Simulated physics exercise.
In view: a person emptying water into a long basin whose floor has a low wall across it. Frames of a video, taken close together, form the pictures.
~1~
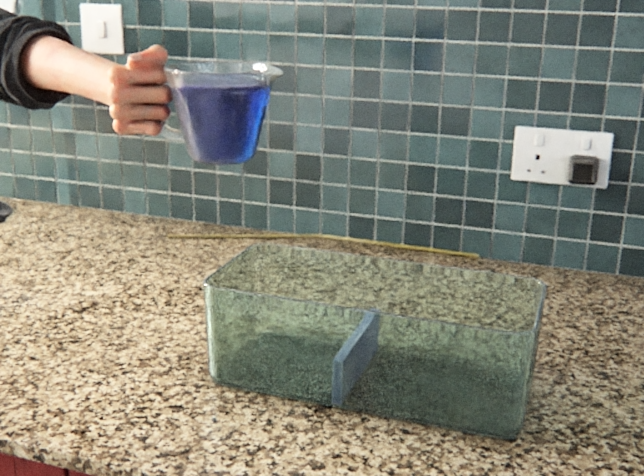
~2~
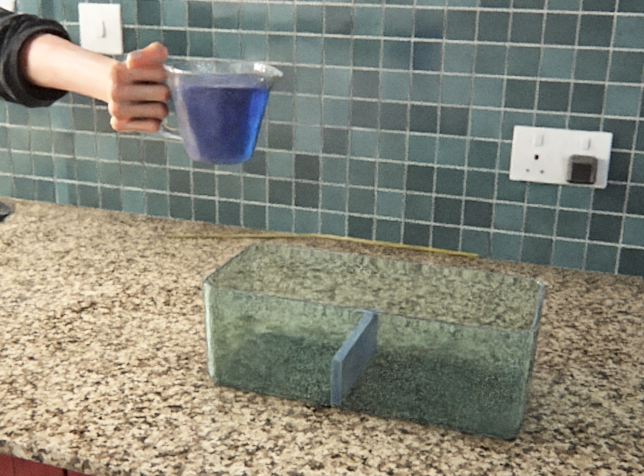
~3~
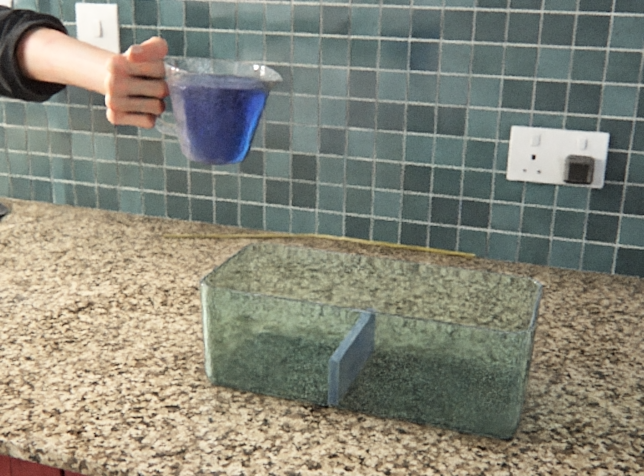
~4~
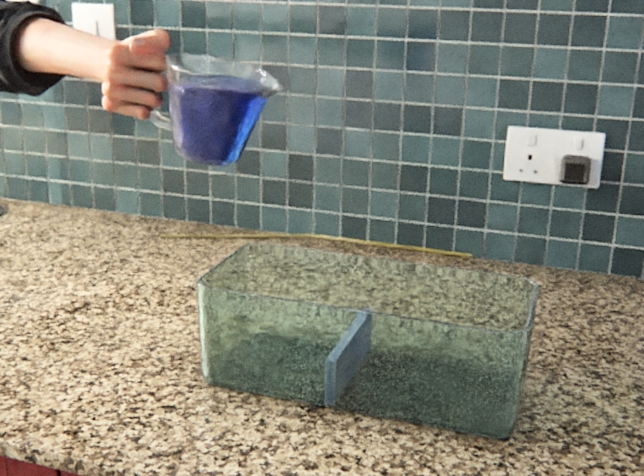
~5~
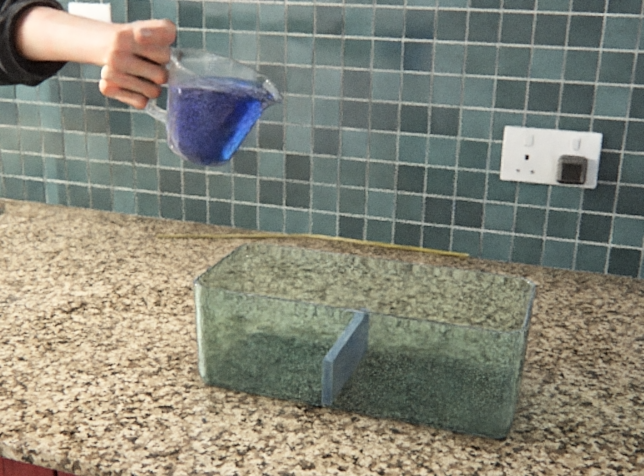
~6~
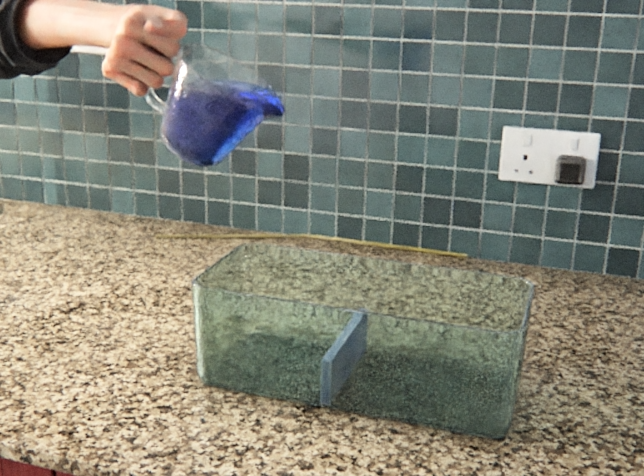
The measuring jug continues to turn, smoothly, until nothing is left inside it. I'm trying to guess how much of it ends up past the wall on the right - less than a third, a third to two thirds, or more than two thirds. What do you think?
I'd say less than a third.
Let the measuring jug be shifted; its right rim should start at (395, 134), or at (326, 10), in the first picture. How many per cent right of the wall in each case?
The first gives 95 %, the second 90 %.
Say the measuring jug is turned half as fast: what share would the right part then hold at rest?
It comes to some 15 in a hundred.
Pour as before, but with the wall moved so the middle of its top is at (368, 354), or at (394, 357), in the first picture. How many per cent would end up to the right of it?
The first position gives around 10 percent, the second around 15 percent.
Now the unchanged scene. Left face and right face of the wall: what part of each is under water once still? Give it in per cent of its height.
40 per cent left, 0 per cent right.
A moment on, the measuring jug is tipped on its side and 41 per cent is still to pour, 19 is left of the wall and 2 right of it.
Next, the measuring jug is tipped on its side and 6 per cent is still to pour, 74 is left of the wall and 5 right of it.
Then the measuring jug is tipped on its side and 0 per cent is still to pour, 84 is left of the wall and 7 right of it.
Later the measuring jug is tipped on its side and 0 per cent is still to pour, 86 is left of the wall and 8 right of it.
In the end 86 per cent lies left of the wall, 8 right of it and 6 outside.
